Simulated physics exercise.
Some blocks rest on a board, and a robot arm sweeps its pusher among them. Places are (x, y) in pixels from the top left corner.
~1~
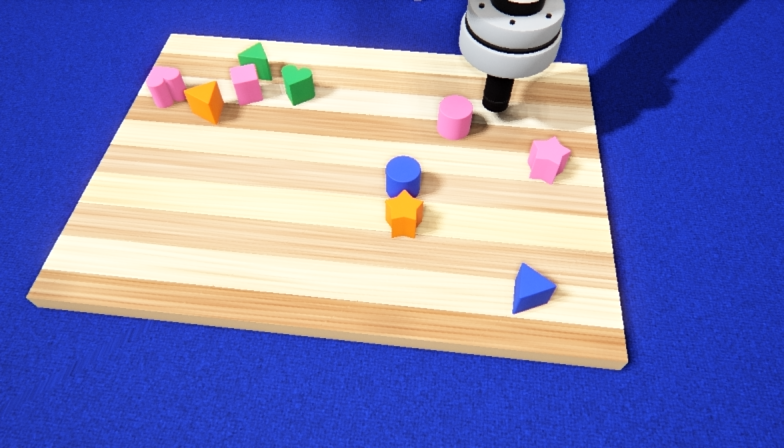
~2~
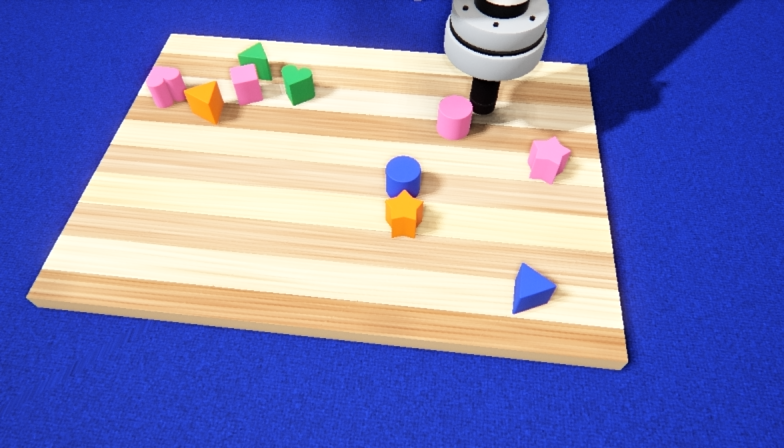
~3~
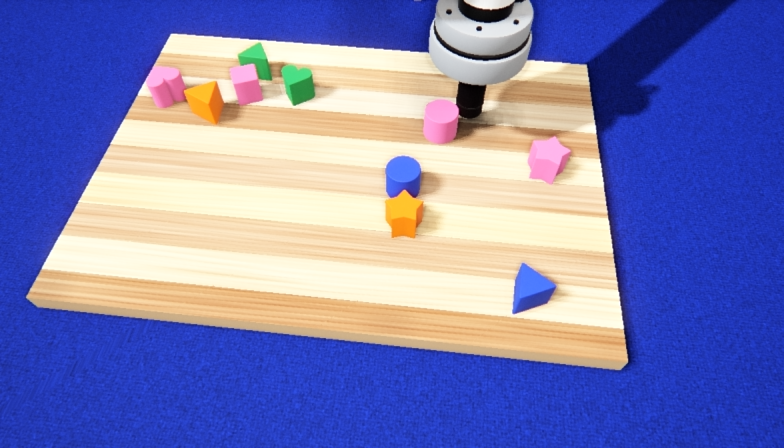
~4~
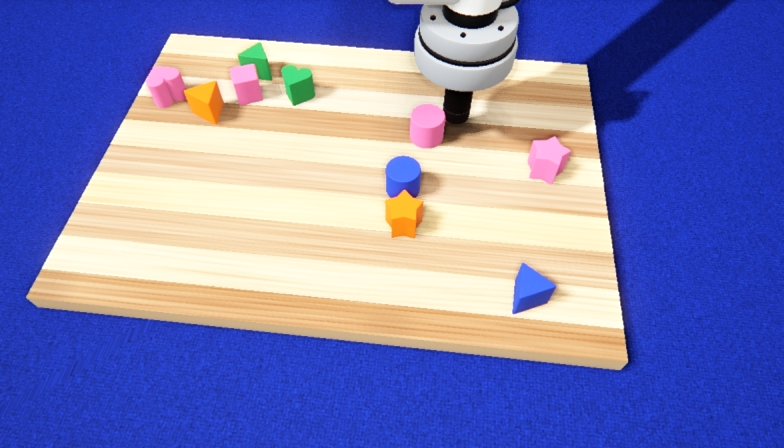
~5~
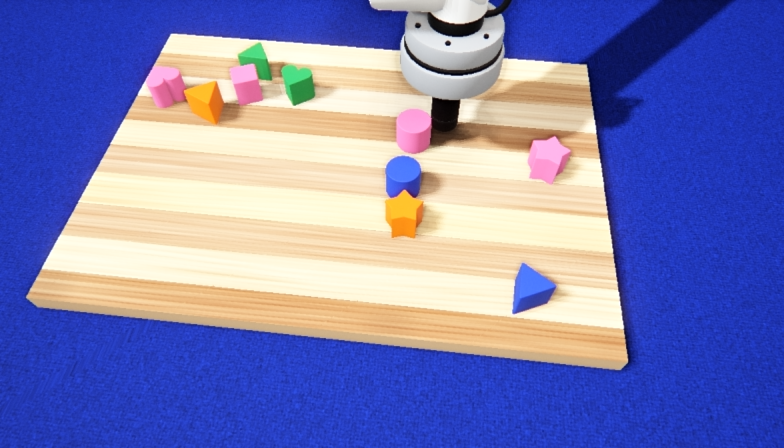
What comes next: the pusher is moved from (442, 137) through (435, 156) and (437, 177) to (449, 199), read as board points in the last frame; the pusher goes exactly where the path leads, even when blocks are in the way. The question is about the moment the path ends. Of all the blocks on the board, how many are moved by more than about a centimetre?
I'd say one block gets moved.
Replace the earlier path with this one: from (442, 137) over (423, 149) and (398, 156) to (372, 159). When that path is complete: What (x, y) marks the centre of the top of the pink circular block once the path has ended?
Its top middle will sit at (347, 124).
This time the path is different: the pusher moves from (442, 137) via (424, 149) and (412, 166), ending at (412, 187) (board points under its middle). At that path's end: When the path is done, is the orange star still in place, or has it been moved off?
That block will leave its spot.
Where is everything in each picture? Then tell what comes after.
Lower end of the pusher (495, 104), tops of blocks, blue circular block (403, 168), pink circular block (456, 106), in the first picture.
Pusher (482, 106), blocks as before, in the second picture.
Pusher (468, 110), pink circular block (442, 110), in the third picture.
Pusher (456, 116), pink circular block (428, 115), in the fourth picture.
Pusher (444, 123), blue circular block (403, 168), pink circular block (414, 120), in the fifth picture.
On the path given first. One third of the way, pusher (437, 143); pink circular block (407, 127).
Two thirds of the way, pusher (439, 164); pink circular block (407, 127).
At the end, pusher (451, 186); blue circular block not moved; pink circular block (407, 127).
